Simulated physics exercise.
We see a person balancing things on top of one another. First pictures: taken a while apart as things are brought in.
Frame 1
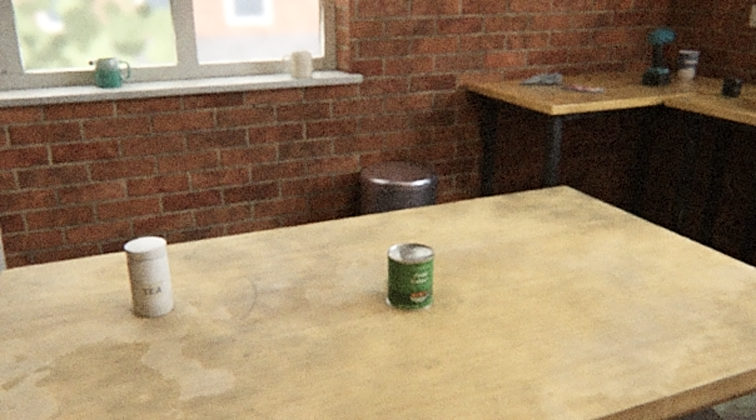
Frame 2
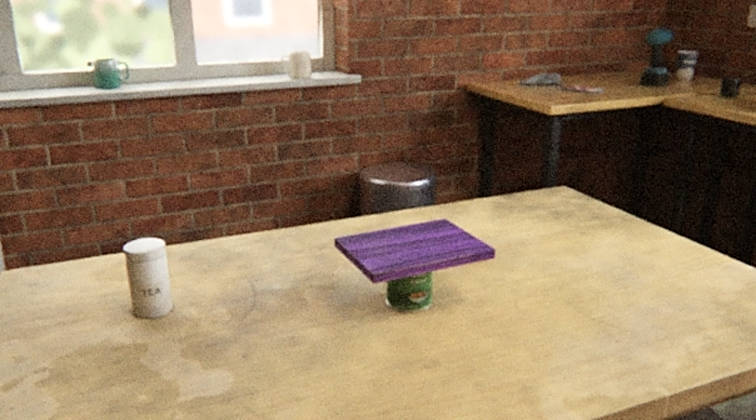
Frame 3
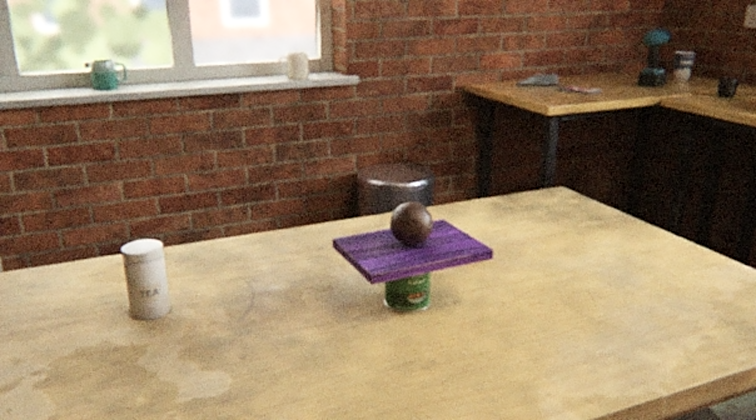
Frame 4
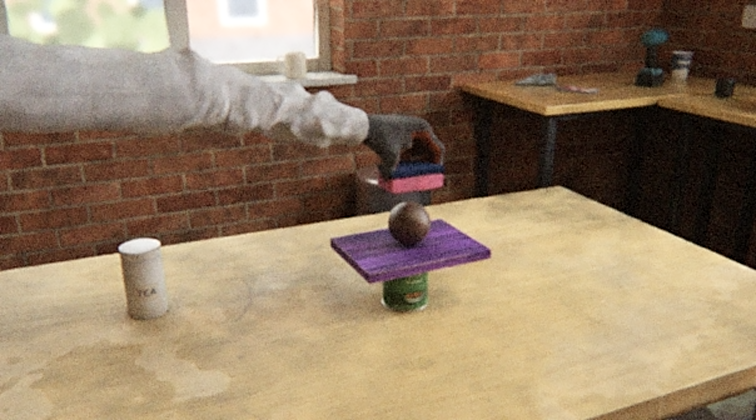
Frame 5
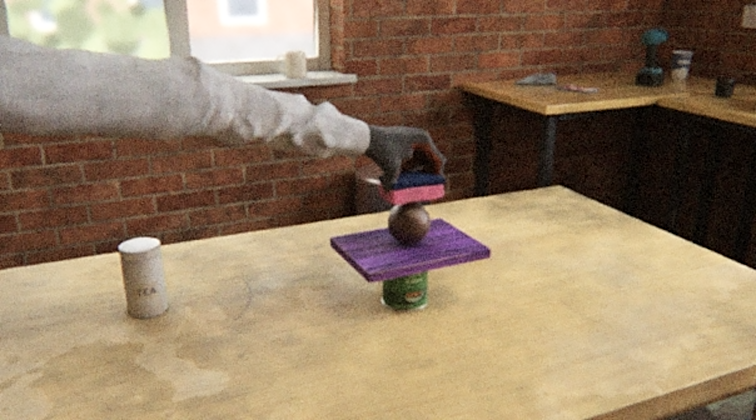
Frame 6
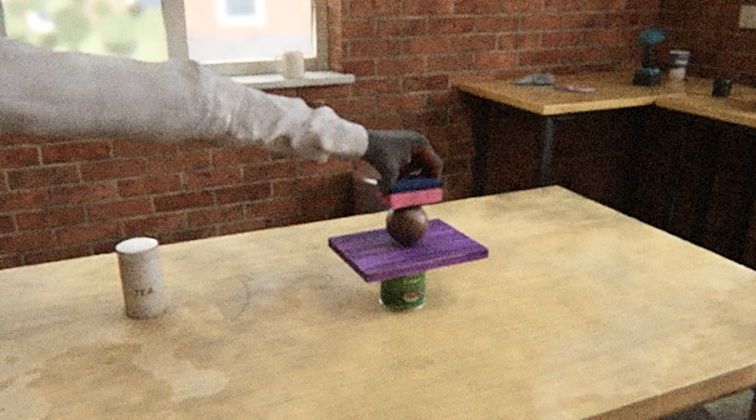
The clip shows a green can beside a white tea canister on a table; a purple board appears on the can, then a brown ball on the board, and a gloved hand lowers a pink and blue sponge onto the ball.
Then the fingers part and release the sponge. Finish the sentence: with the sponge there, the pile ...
The pile topples.
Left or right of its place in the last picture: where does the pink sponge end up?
Direction of travel: Rightward.
Then, 0.90 s past the last view, pink sponge now fallen.
Then, 1.30 s past the last view, things are still on the move.
Then, 1.50 s past the last view, as before.
Finally, fallen, pink sponge; the other 4 still in place. Final places as the last picture's camera would see them, pink sponge near (558, 275). The pile gives way.
